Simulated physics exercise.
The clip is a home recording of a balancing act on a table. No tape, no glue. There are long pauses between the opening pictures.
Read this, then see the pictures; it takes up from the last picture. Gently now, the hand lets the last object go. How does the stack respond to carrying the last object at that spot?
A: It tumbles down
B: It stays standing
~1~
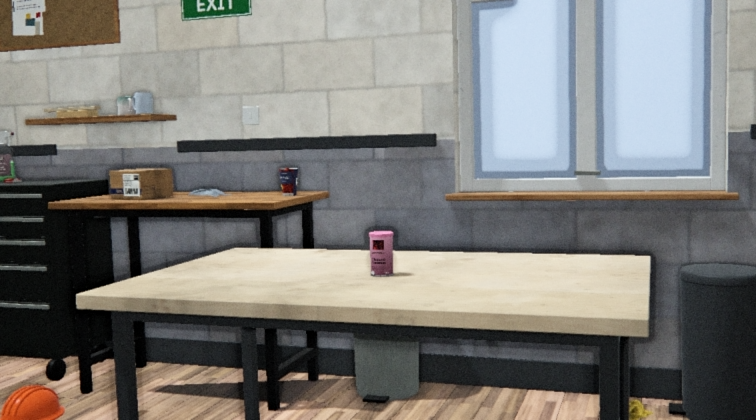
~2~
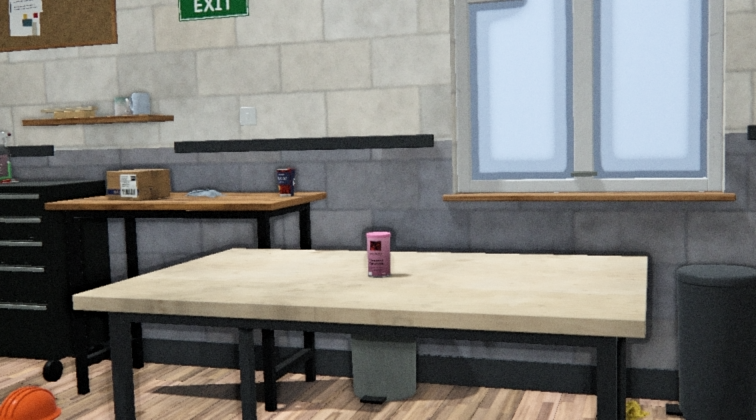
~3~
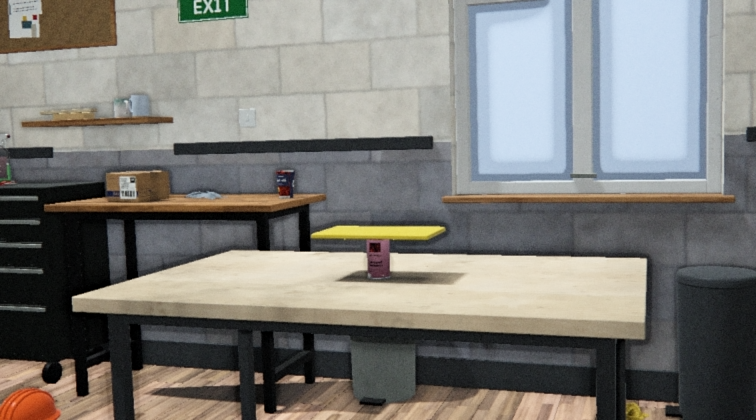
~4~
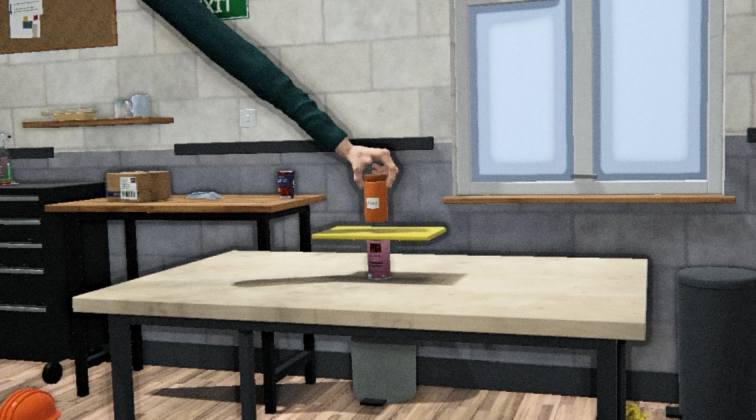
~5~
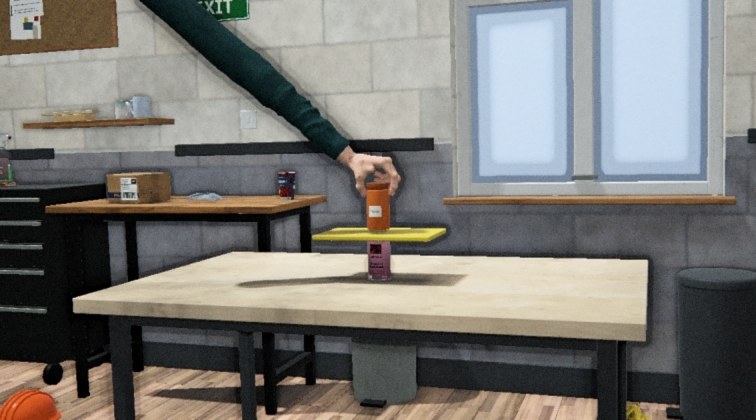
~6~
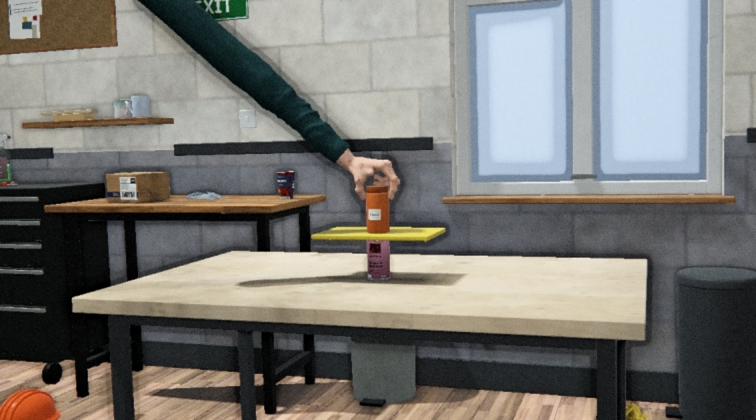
Answer: B.
Then, 0.30 s on from there, no change.
Then, 0.70 s on from there, orange jar resting near (378, 209).
In the end, all 3 unmoved. At the end, from the last picture's camera, orange jar near (378, 209). The stack keeps its balance.
